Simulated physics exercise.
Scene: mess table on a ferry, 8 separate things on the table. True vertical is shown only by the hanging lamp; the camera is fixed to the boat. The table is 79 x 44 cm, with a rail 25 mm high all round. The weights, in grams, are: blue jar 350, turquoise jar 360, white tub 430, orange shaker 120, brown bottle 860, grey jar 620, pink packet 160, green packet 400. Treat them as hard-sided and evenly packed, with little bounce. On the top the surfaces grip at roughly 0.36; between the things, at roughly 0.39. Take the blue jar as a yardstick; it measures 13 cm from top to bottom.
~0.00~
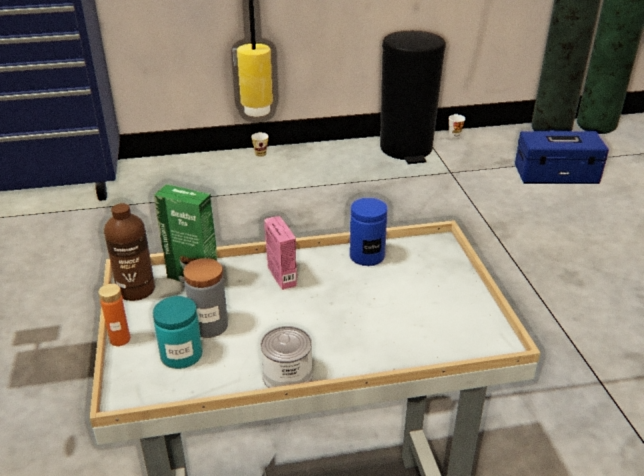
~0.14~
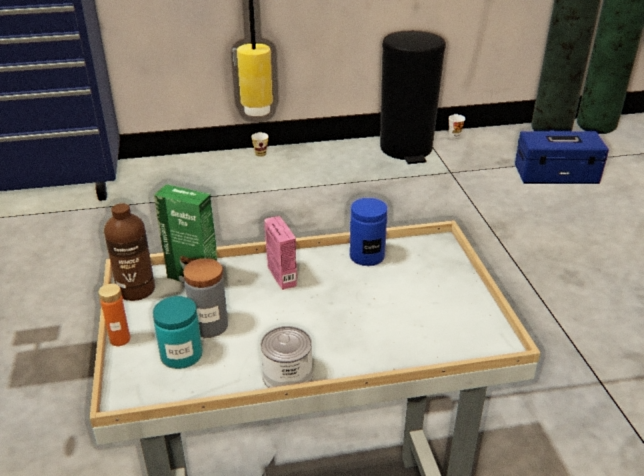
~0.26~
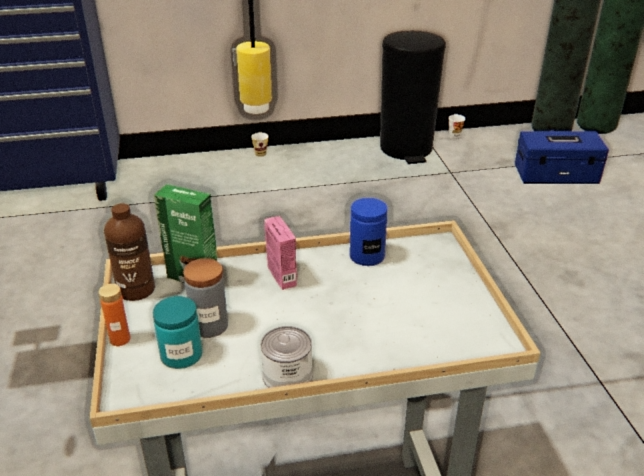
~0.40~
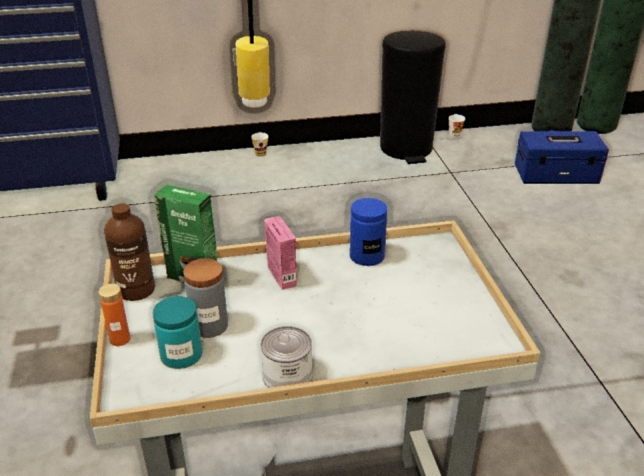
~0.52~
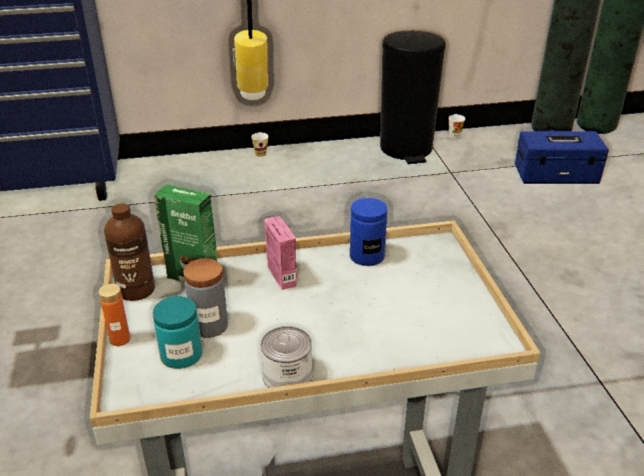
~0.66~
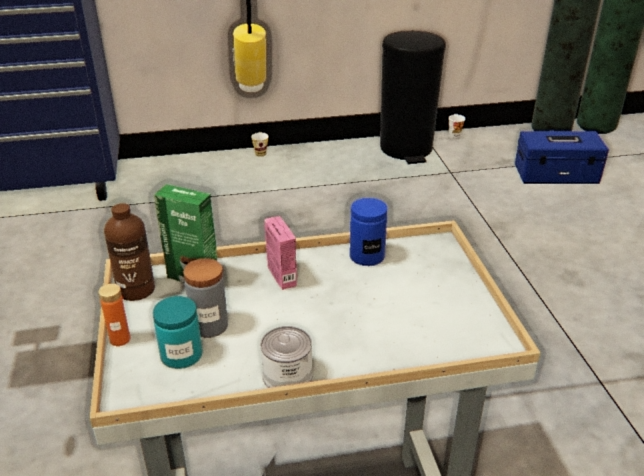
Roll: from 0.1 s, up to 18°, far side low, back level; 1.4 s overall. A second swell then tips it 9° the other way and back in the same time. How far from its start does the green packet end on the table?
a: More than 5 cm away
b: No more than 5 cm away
More than 5 cm away.
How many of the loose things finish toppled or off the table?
That makes 2.
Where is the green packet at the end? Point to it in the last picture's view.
Near (258, 430).
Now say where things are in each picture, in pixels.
In the first picture, boat level; green packet (188, 238); blue jar (368, 232).
In the second picture, boat level; white tub (287, 360); orange shaker (115, 315).
In the third picture, floor tilted 2°, far side down; brown bottle (129, 251); grey jar (206, 298).
In the fourth picture, floor tilted 7°, far side down; pink packet (281, 253); blue jar (368, 232).
In the fifth picture, floor tilted 12°, far side down; turquoise jar (178, 332); white tub (287, 360).
In the sixth picture, floor tilted 16°, far side down; green packet (188, 238); orange shaker (115, 315).
Around 1.36 s, floor tilted 2°, far side down; green packet now off the table; orange shaker tipped 52° against what carries it.
Around 1.56 s, boat level; orange shaker on its side.
Finally (3.4 s), off the table, green packet; on their side or leaning hard on the table, orange shaker; the other 6 still in place (within 5 cm). In the last view, green packet near (258, 430).
